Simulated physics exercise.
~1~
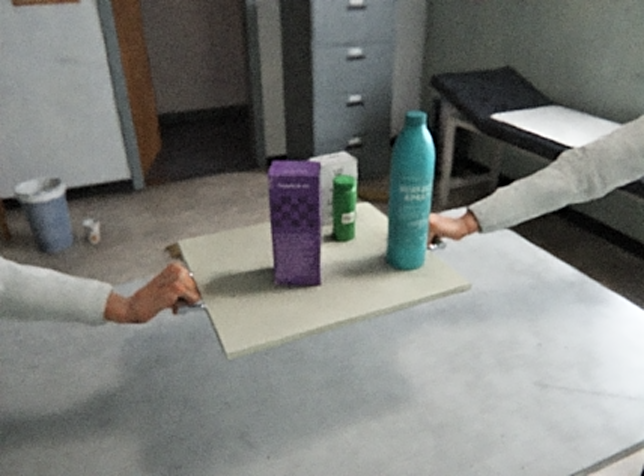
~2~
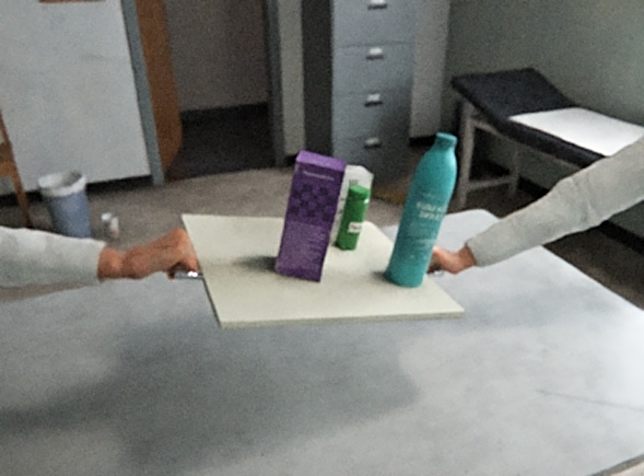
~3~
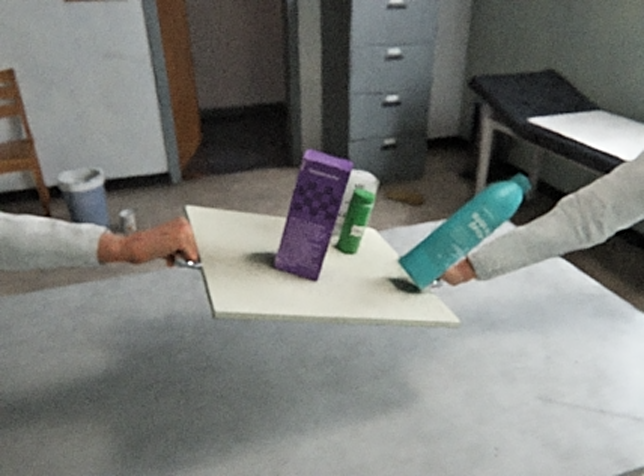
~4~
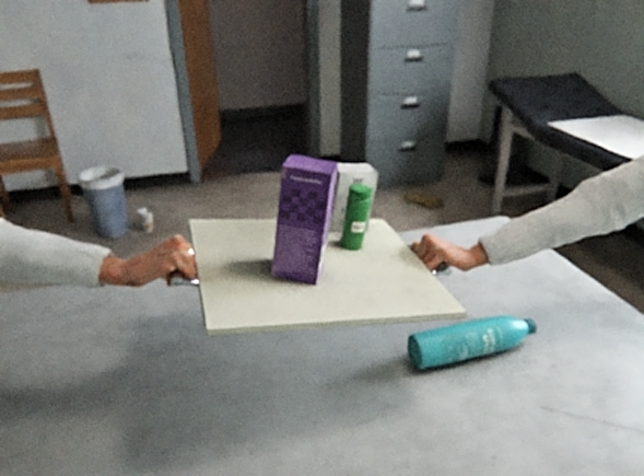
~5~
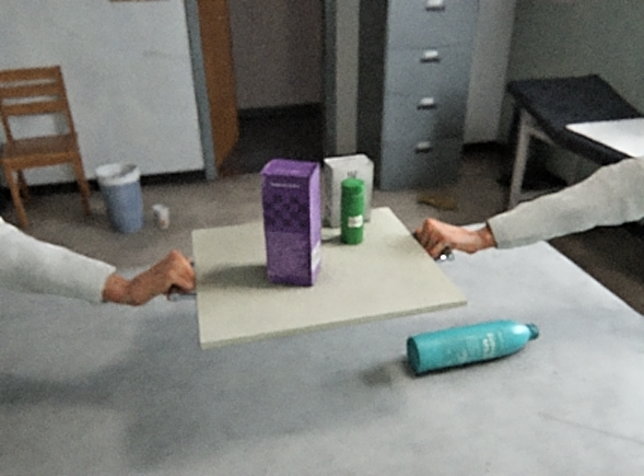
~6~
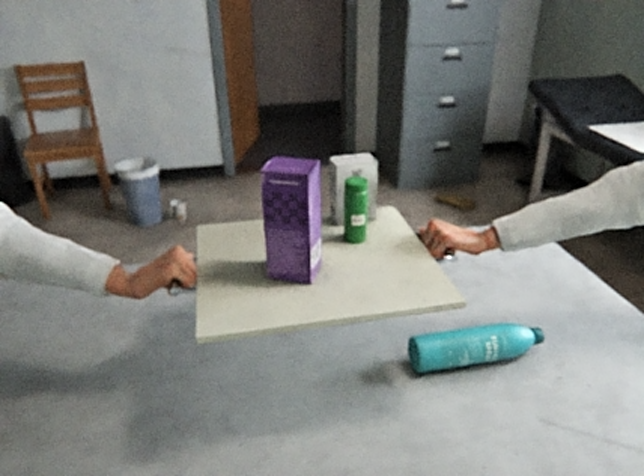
Two hands tipped a flat tray down to the right, and the turquoise bottle toppled off that edge onto the table, then the hands levelled the tray with the purple carton, green shaker and white packet still standing while the bottle lay on its side.
